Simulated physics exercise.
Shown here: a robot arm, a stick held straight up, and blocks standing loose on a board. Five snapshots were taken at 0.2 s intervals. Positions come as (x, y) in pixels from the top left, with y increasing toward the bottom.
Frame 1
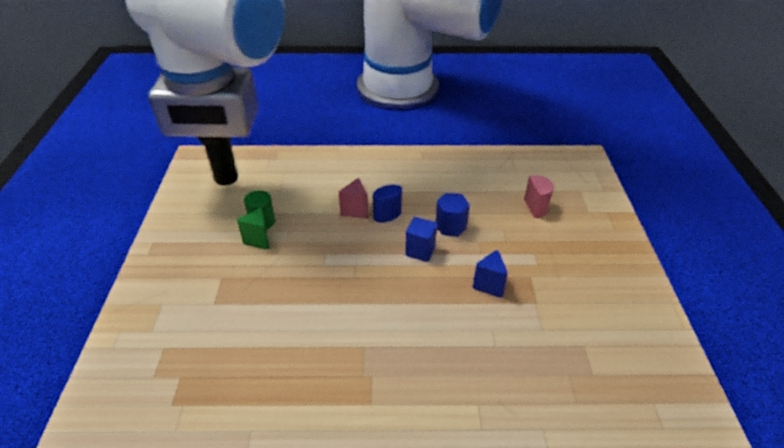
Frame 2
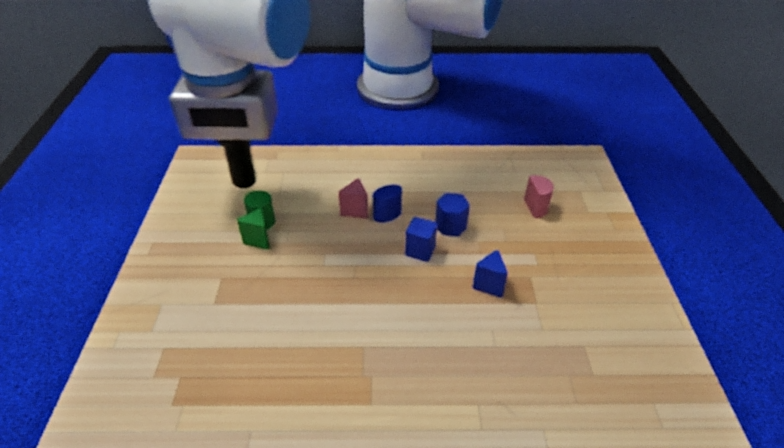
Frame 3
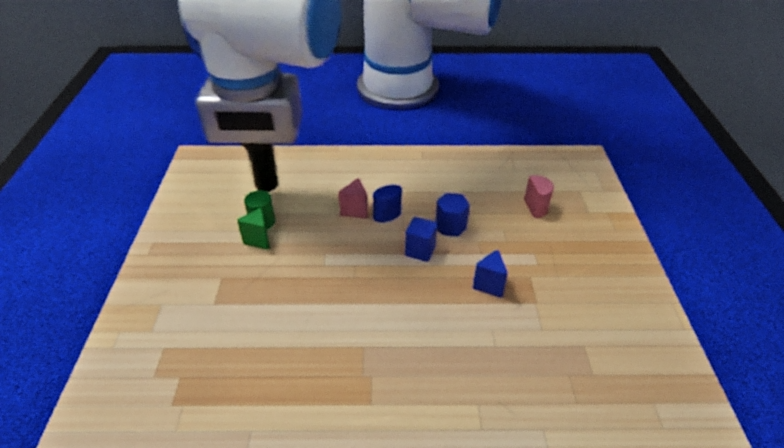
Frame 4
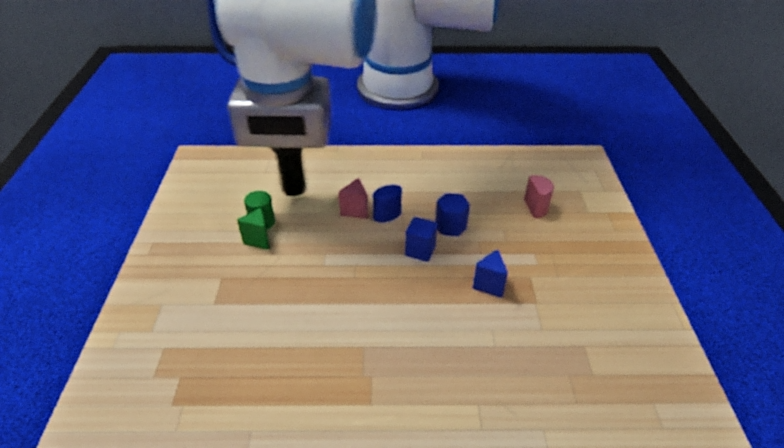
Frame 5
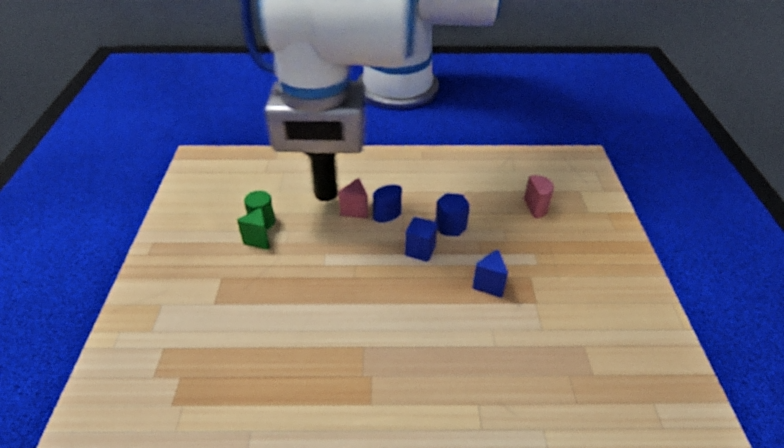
A white robot arm with blue bands holds a black stick upright over the back left of a pale wooden board on a blue surface, seen from the front and slightly above. Two green blocks sit at left, a pink block and several blue ones near the middle, another pink one at right. The arm slides the stick rightward, past the green blocks and close beside the nearer pink block, while every block and the camera stay still.
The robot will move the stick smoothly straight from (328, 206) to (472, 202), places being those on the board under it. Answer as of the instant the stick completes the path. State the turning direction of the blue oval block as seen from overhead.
Counter-clockwise, from overhead.
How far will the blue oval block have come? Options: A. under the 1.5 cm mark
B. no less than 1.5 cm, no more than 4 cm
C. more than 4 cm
Answer: B.
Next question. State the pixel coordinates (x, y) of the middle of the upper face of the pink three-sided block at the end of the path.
The middle of its top is at (378, 196).
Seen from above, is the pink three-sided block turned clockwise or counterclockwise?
Seen from above, clockwise.
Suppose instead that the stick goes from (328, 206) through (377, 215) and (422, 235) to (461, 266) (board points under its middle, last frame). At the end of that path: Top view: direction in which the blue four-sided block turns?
Clockwise from above.
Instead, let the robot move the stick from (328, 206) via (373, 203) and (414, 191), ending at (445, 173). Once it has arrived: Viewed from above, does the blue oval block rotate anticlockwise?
My answer is yes.
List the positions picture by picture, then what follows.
The first picture shows stick tip at (227, 179); block tops, pink three-sided block at (355, 188); blue oval block at (388, 191); blue six-sided block at (453, 203).
The second picture shows stick at (245, 182); blocks unchanged.
The third picture shows stick at (267, 186); blocks unchanged.
The fourth picture shows stick at (295, 190); blocks unchanged.
The fifth picture shows stick at (326, 195); pink three-sided block at (355, 188); blue oval block at (388, 191); blue six-sided block at (453, 203).
The first path, step by step. One third of the way, stick at (376, 193); pink three-sided block at (377, 196), turned 35° clockwise; blue oval block at (398, 196), turned 55° anticlockwise.
Two thirds of the way, stick at (426, 192); pink three-sided block at (378, 196), turned 40° clockwise; blue oval block at (405, 198), turned 30° anticlockwise.
At the end, stick at (474, 190); pink three-sided block at (378, 196), turned 40° clockwise; blue oval block at (405, 198), turned 30° anticlockwise; blue six-sided block in place.
